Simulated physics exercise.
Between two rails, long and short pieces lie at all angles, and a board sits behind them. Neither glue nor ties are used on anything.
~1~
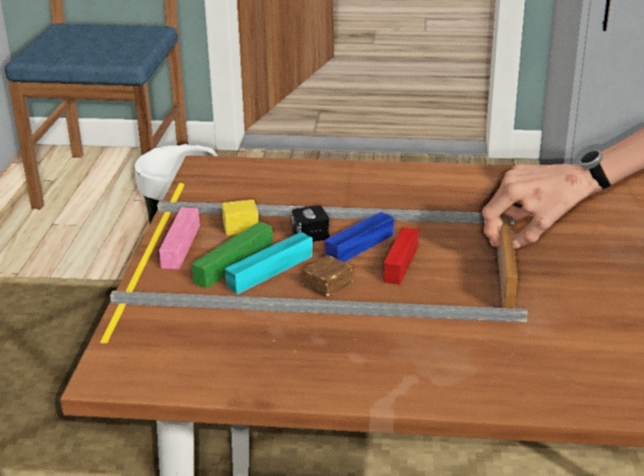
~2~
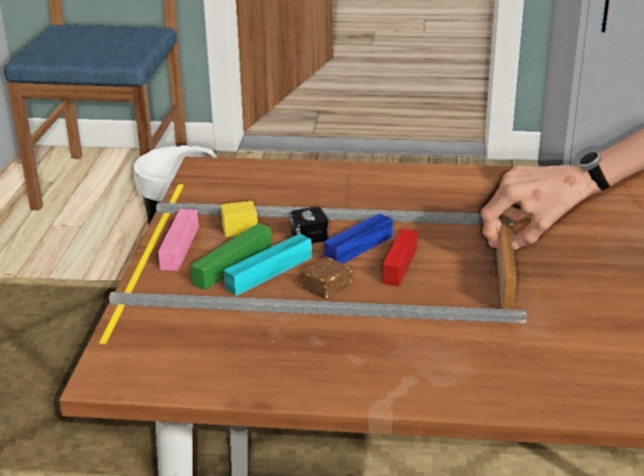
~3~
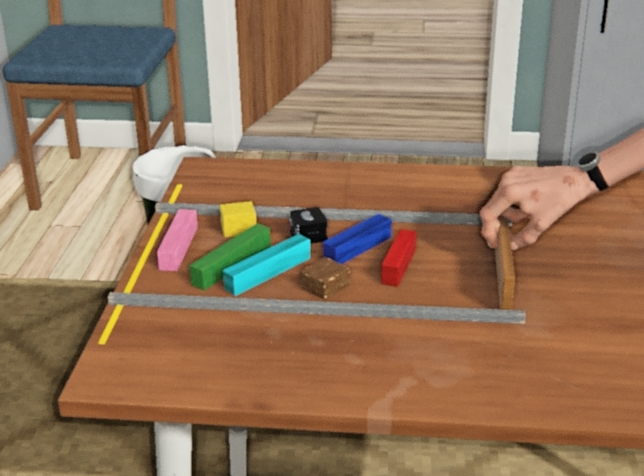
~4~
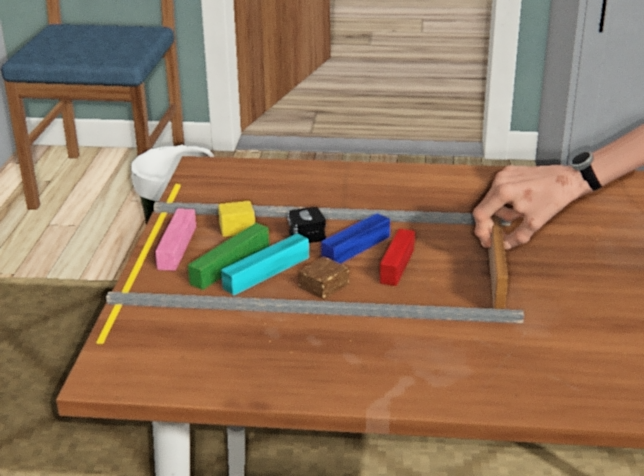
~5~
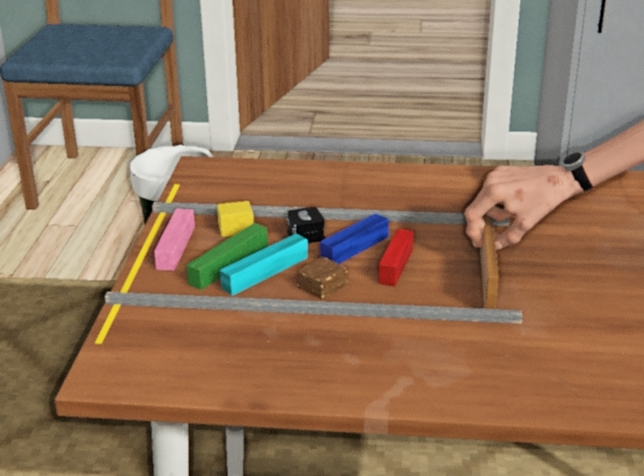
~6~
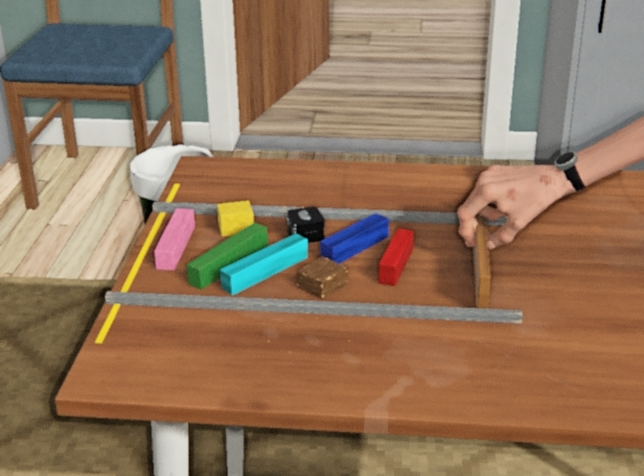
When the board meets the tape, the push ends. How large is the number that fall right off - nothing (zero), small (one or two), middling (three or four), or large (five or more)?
Large - five or more.
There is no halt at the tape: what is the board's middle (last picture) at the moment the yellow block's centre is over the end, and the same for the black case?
The middle is at (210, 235) when it's the yellow block, and at (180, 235) when it's the black case.
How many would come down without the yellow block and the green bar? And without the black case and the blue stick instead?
The answer is 5 and then 5.
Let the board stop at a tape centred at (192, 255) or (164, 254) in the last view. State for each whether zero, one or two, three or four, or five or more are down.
Number down, tape by tape: Three or four / five or over.
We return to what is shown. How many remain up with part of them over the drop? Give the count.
Expected count: 1.
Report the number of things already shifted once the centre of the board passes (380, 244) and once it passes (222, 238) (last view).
Tally: First 2; then 8.
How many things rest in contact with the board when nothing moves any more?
That makes 1.
A little later, none off yet; pink bar at rest near (175, 238); yellow block at rest near (235, 219); green bar at rest near (229, 255).
Next, none off yet; pink bar shifted a little near (159, 237); yellow block shifted about its own width near (188, 212); green bar shifted a little near (183, 250).
When it is over, the number that fall off is five or more; down, blue stick, brown block, black case, turquoise stick, green bar, yellow block and pink bar.
